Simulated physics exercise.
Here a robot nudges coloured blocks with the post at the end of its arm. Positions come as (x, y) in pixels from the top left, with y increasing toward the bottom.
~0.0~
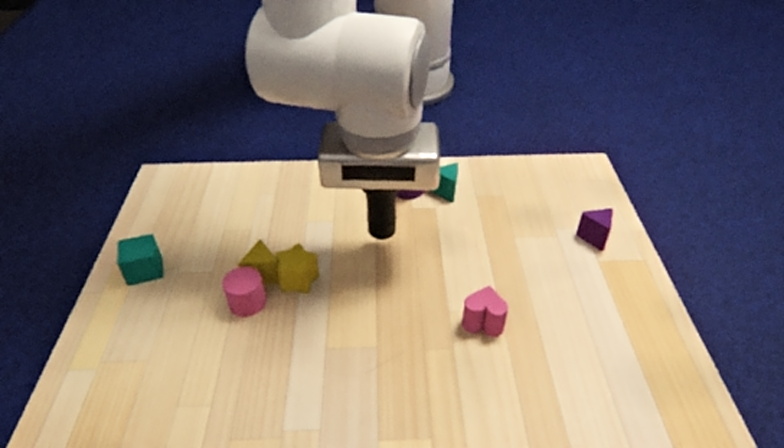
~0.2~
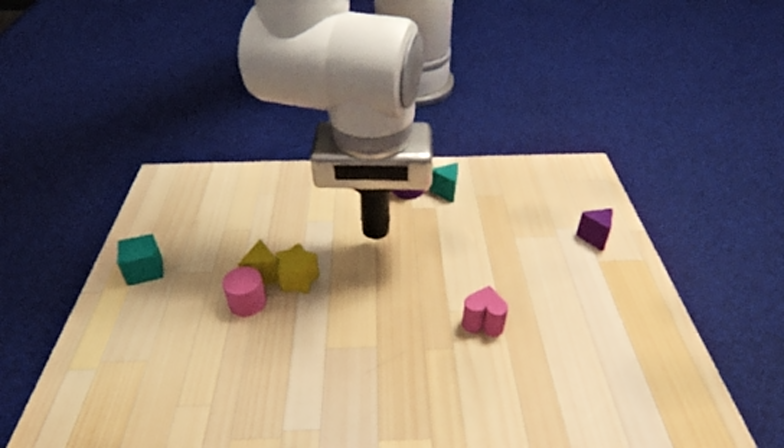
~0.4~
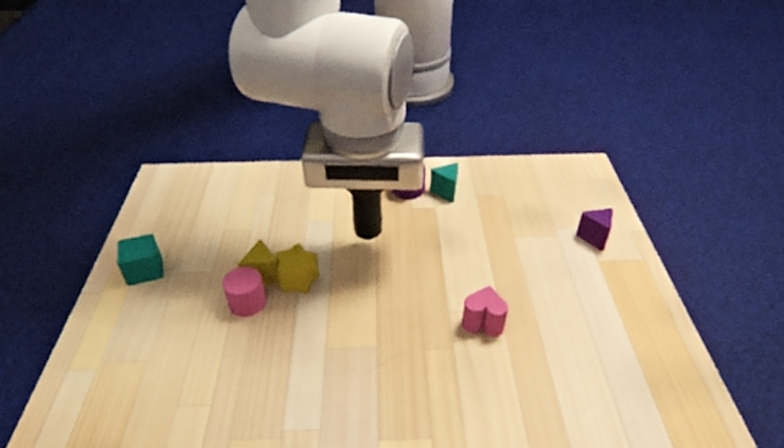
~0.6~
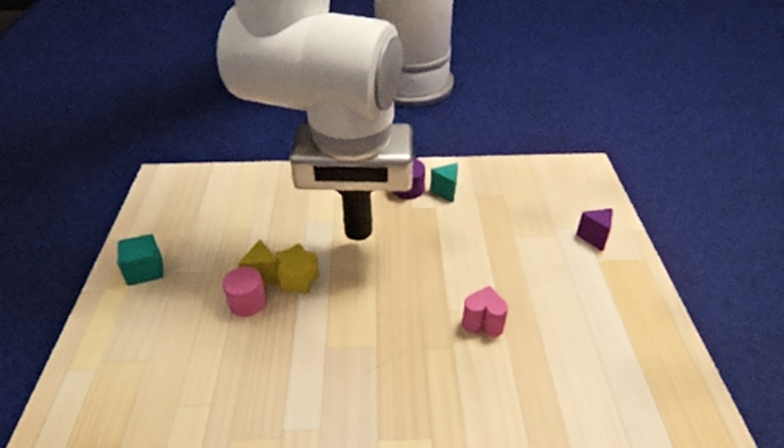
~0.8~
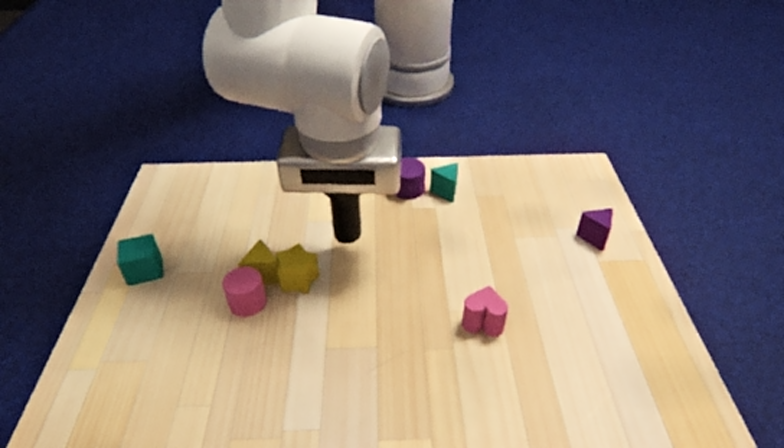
The clip opens on a robot arm holding its dark post above the middle of a pale wooden board scattered with coloured blocks. The arm drifts a short way left, bringing the post closer to the yellow star block and uncovering a purple block behind, while the blocks stay still.
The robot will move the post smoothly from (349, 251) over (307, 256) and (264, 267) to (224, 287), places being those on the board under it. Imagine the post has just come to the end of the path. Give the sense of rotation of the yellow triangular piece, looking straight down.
The sense of turning is anti-clockwise.
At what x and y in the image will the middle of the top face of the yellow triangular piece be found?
About (203, 285).
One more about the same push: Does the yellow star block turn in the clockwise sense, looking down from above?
Answer: No.
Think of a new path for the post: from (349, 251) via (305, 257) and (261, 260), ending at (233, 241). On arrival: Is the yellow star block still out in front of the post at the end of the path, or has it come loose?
Gone from the front.
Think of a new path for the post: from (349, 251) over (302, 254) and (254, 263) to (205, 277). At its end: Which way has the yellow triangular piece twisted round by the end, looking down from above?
If we look at it from overhead, the yellow triangular piece pivots counter-clockwise.
On the path given first. One third of the way, post at (302, 240); nothing pushed yet.
Two thirds of the way, post at (260, 250); pink circular block at (239, 284); yellow triangular piece at (240, 261), turned 15° anticlockwise; yellow star block at (283, 261), turned 70° anticlockwise.
At the end, post at (219, 271); turquoise square block still; pink circular block at (235, 292); yellow triangular piece at (203, 285), turned 50° anticlockwise; yellow star block at (283, 261), turned 70° anticlockwise.
